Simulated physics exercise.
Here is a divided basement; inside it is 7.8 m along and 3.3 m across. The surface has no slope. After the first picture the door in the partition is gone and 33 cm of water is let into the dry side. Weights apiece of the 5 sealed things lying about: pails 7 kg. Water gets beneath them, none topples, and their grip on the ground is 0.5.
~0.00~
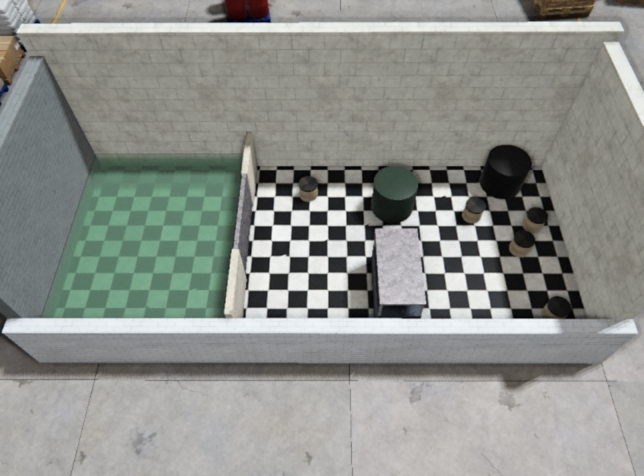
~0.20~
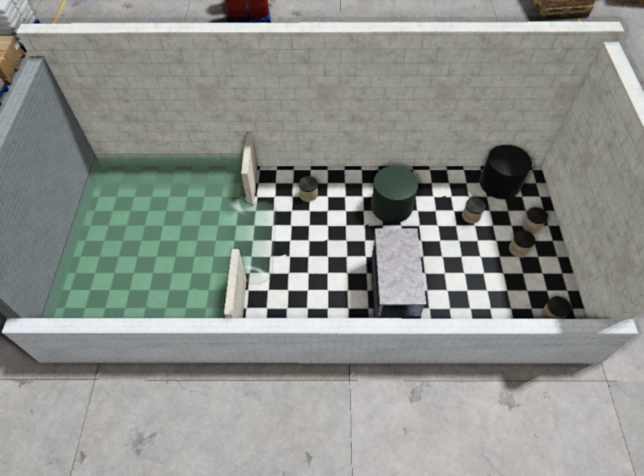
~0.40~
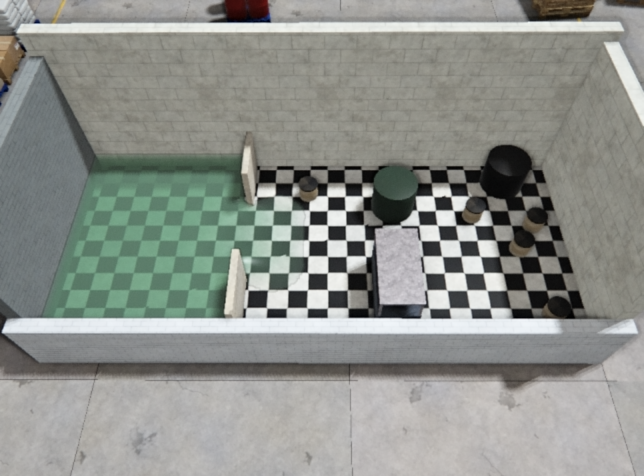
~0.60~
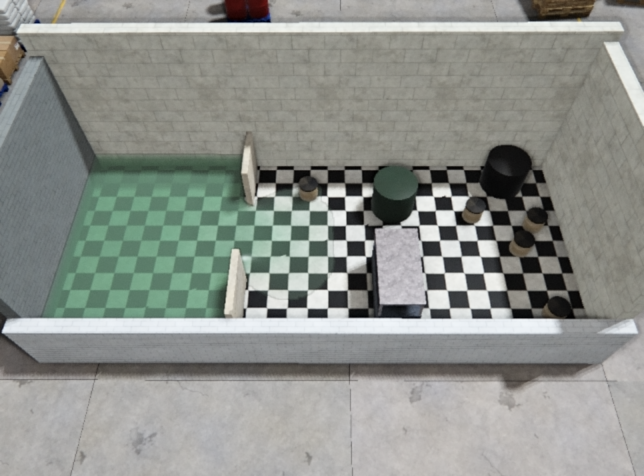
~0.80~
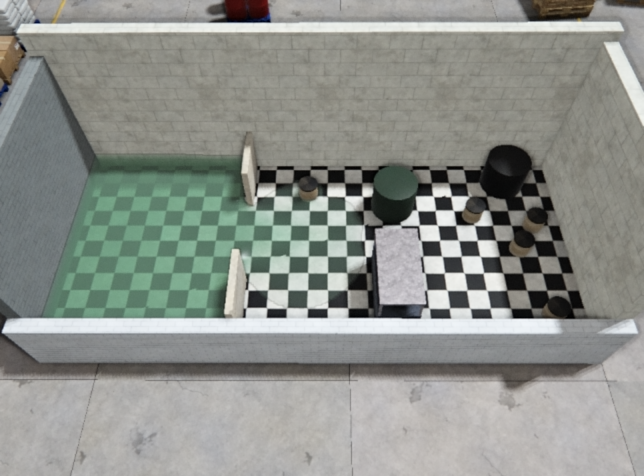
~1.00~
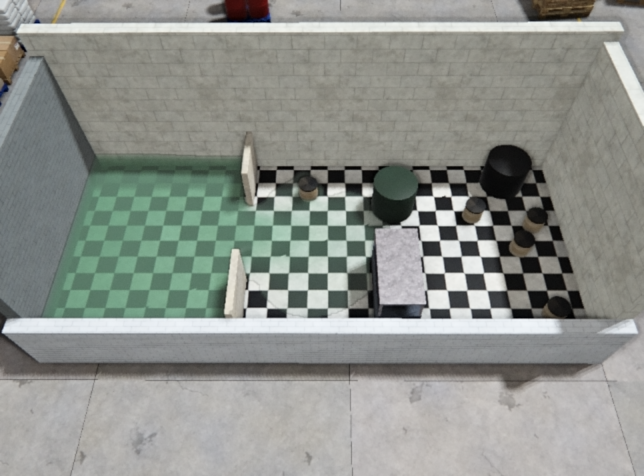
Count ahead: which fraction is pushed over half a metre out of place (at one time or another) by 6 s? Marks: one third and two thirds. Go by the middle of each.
That comes to at least two thirds.
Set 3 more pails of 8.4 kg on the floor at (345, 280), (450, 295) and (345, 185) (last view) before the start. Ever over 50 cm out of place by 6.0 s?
In turn: Over, short of it, more.
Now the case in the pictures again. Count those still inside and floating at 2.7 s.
At that moment 0.
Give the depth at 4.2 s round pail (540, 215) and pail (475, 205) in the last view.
Roughly 6 and 8 cm.
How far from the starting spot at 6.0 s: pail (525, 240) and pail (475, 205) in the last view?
In turn: 120 cm, 140 cm.
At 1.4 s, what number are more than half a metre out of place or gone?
0 of them.
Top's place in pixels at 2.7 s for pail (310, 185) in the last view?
Near (325, 163).
After 1.4 s 0 of 5 are over 50 cm from their spots; 0 afloat.
After 2.7 s 1 of 5 are over 50 cm from their spots; 0 afloat.
After 4.2 s 2 of 5 are over 50 cm from their spots; 3 afloat.
After 6.0 s 4 of 5 are over 50 cm from their spots, and 4 have been at some point; 5 afloat.
